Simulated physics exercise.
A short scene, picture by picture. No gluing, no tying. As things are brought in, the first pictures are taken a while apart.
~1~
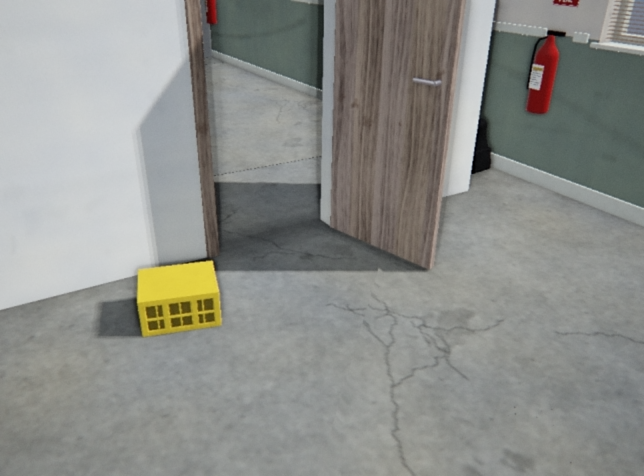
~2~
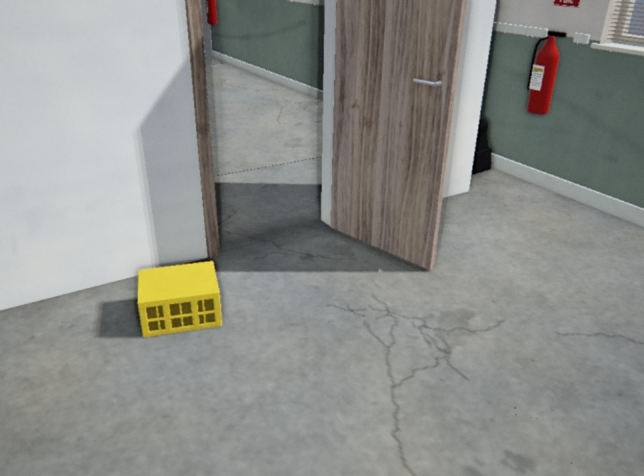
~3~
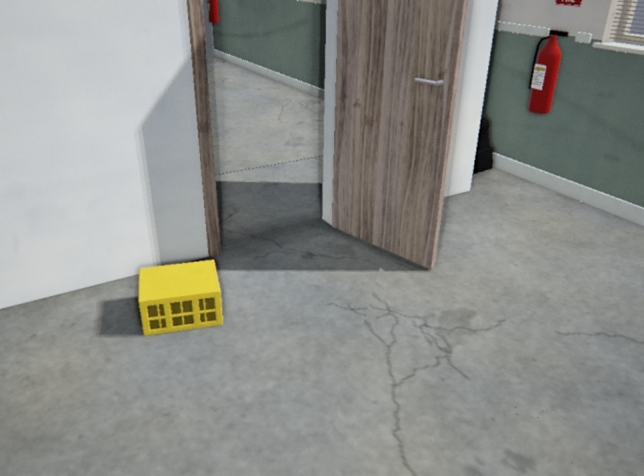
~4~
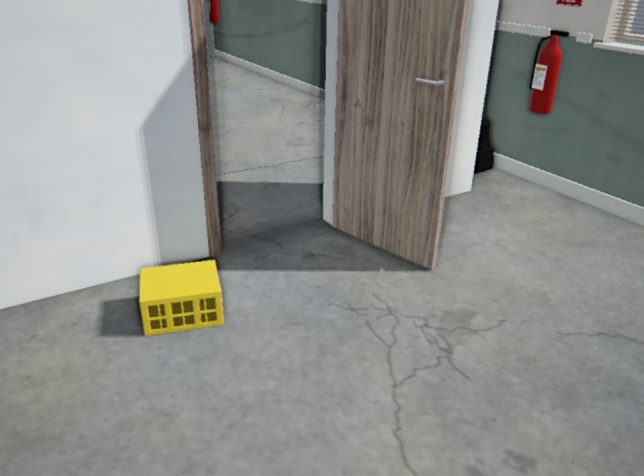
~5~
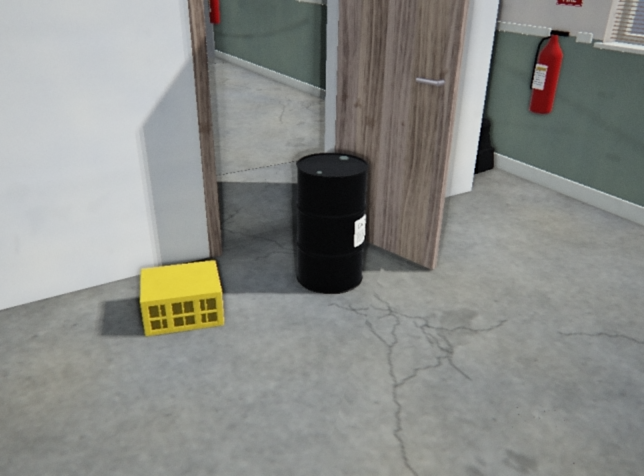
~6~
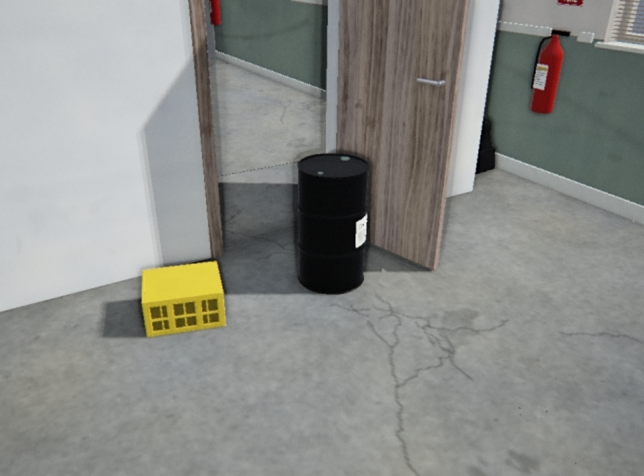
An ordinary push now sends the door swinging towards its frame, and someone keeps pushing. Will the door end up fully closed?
No, the attempt is going to be foiled.
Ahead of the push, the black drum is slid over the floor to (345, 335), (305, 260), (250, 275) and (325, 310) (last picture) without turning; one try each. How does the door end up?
Door, in order of tries: Fully closed, obstructed, obstructed, fully closed.
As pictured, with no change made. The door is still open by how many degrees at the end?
About 70°.
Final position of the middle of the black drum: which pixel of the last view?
Close to (325, 224) in the last picture.
Then, 0.50 s past the last view, door at 91°.
Then, 0.80 s past the last view, door at 73°.
Finally, door at 70°; both still in place. Final places as the last picture's camera would see them, black drum near (325, 224).
